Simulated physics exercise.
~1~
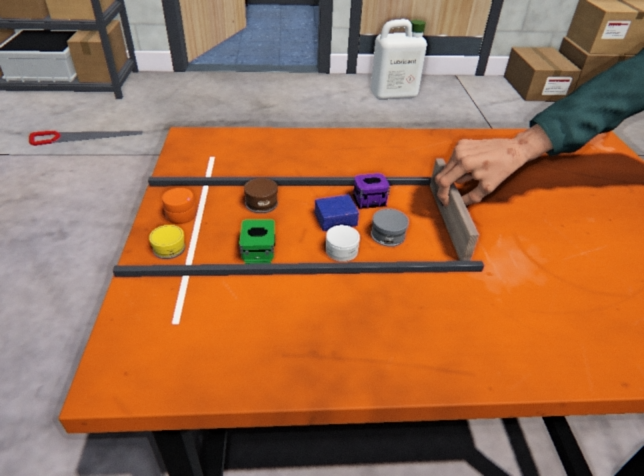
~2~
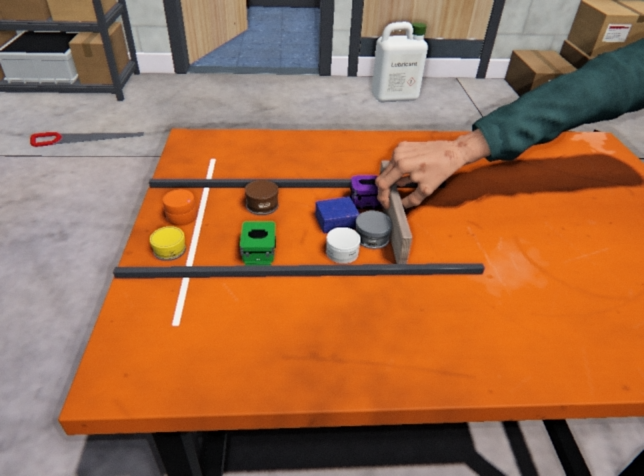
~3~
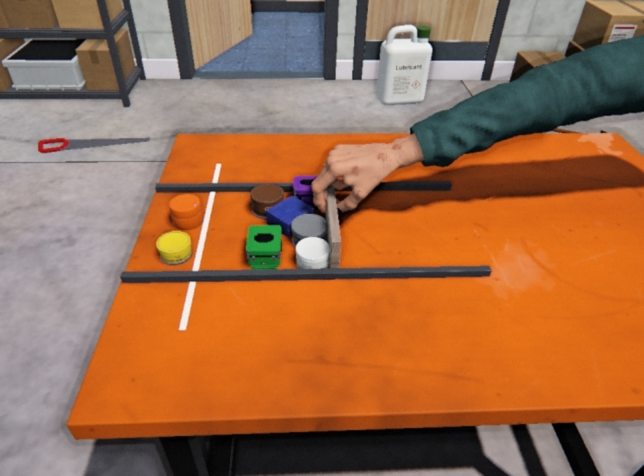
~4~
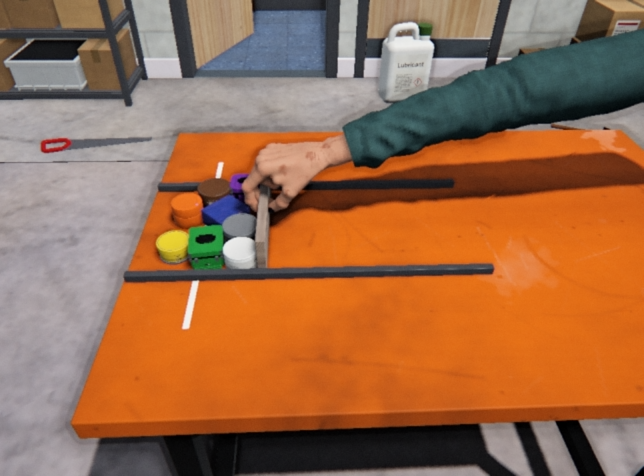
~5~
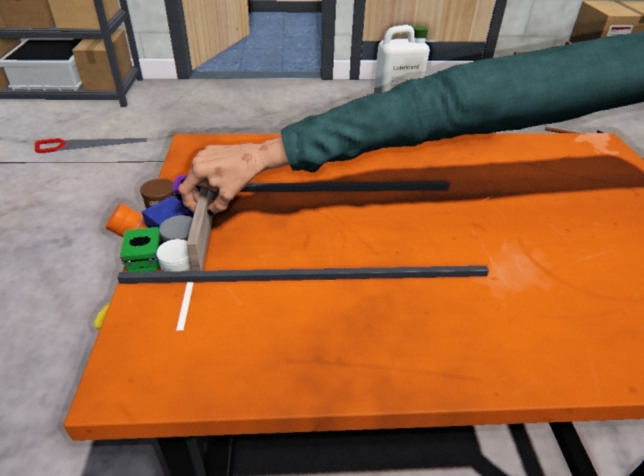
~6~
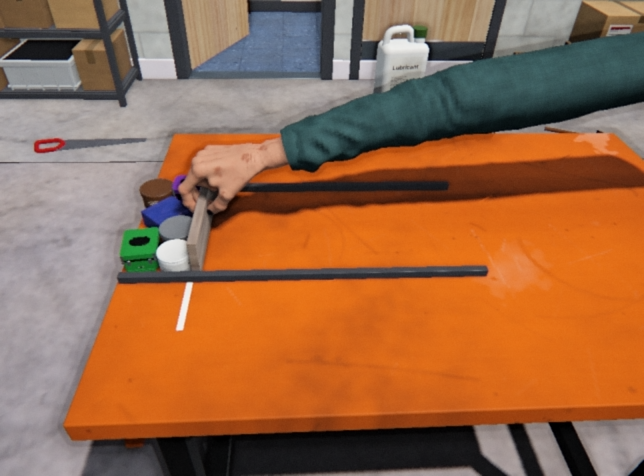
A hand slid a grey board left along an orange table between two dark rails, gathering small colourful pots and cases and pushing them past a white tape line, until the yellow pot and then the orange lid dropped off the left edge.
